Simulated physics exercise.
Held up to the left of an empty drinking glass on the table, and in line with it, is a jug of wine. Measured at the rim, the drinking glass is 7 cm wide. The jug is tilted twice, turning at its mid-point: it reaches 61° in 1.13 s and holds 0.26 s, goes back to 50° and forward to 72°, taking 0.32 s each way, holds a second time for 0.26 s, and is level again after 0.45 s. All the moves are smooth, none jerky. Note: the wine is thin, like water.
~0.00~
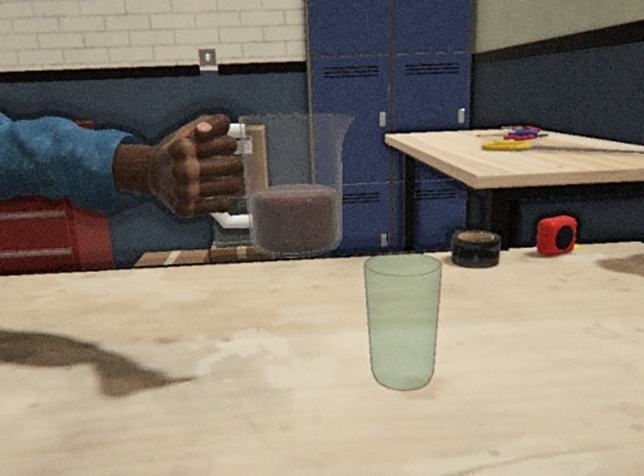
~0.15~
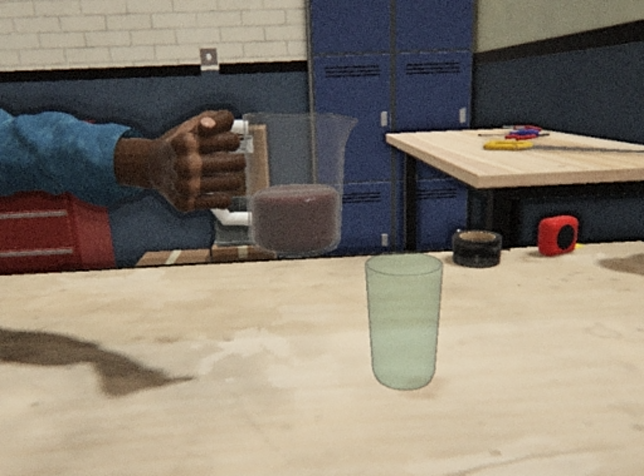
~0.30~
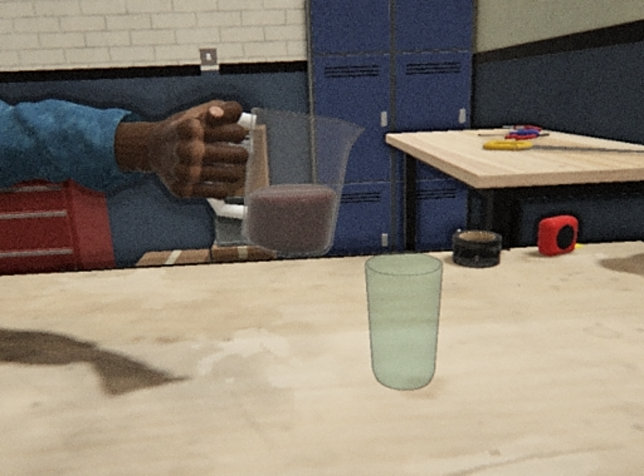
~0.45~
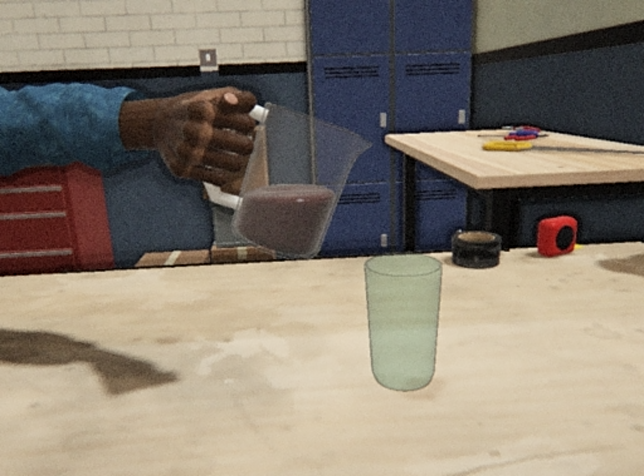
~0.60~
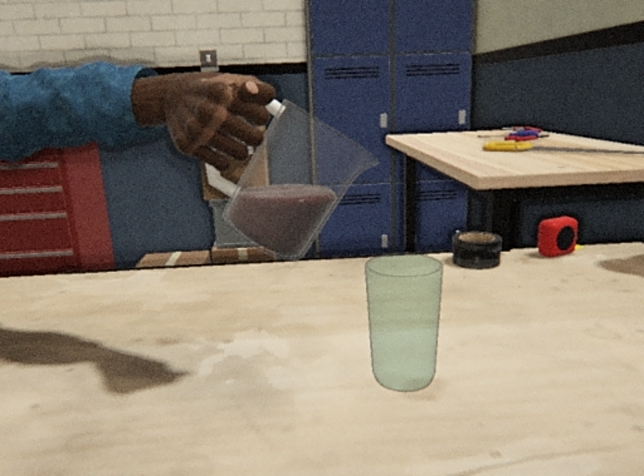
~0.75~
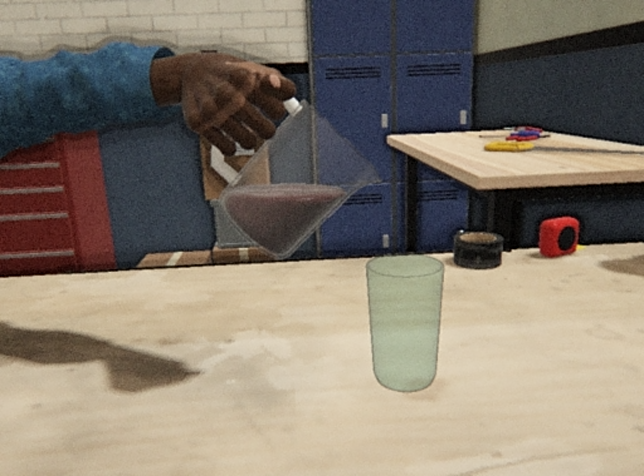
A hand in a blue sleeve tilting a clear jug of dark wine rightward beside an empty green glass on a table.
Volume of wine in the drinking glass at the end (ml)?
Roughly 110 ml of wine ends up in the drinking glass.
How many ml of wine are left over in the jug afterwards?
It holds about 190 ml at the end.
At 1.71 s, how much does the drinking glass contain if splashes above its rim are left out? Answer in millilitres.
Roughly 25 ml, give or take.
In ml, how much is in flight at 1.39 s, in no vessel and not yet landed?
5 ml.
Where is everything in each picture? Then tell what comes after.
It leans 0°; its right rim is at (353, 116); the wine meets the walls at (251, 194) and (336, 190); the drinking glass's rim runs from (366, 268) to (439, 264), in the first frame.
It leans 3°; its right rim is at (357, 118); the wine meets the walls at (252, 194) and (338, 189), in the second frame.
It leans 10°; its right rim is at (365, 127); the wine meets the walls at (249, 195) and (337, 189), in the third frame.
It leans 21°; its right rim is at (372, 142); the wine meets the walls at (242, 194) and (335, 190), in the fourth frame.
It leans 34°; its right rim is at (379, 161); the wine meets the walls at (235, 193) and (337, 191), in the fifth frame.
It leans 46°; its right rim is at (382, 179); the wine meets the walls at (224, 193) and (345, 189), in the sixth frame.
By 1.39 s the tilt is 61° and the drinking glass has 15 ml, the jug 285 ml, and 0 ml is on the table.
By 1.71 s the tilt is 50° and the drinking glass has 25 ml, the jug 280 ml, and 0 ml is on the table.
By 2.29 s the tilt is 72° and the drinking glass has 80 ml, the jug 210 ml, and 0 ml is on the table.
By 2.61 s the tilt is 14° and the drinking glass has 110 ml, the jug 190 ml, and 0 ml is on the table.
At rest the drinking glass has 110 ml, the jug 190 ml, and 0 ml is on the table.
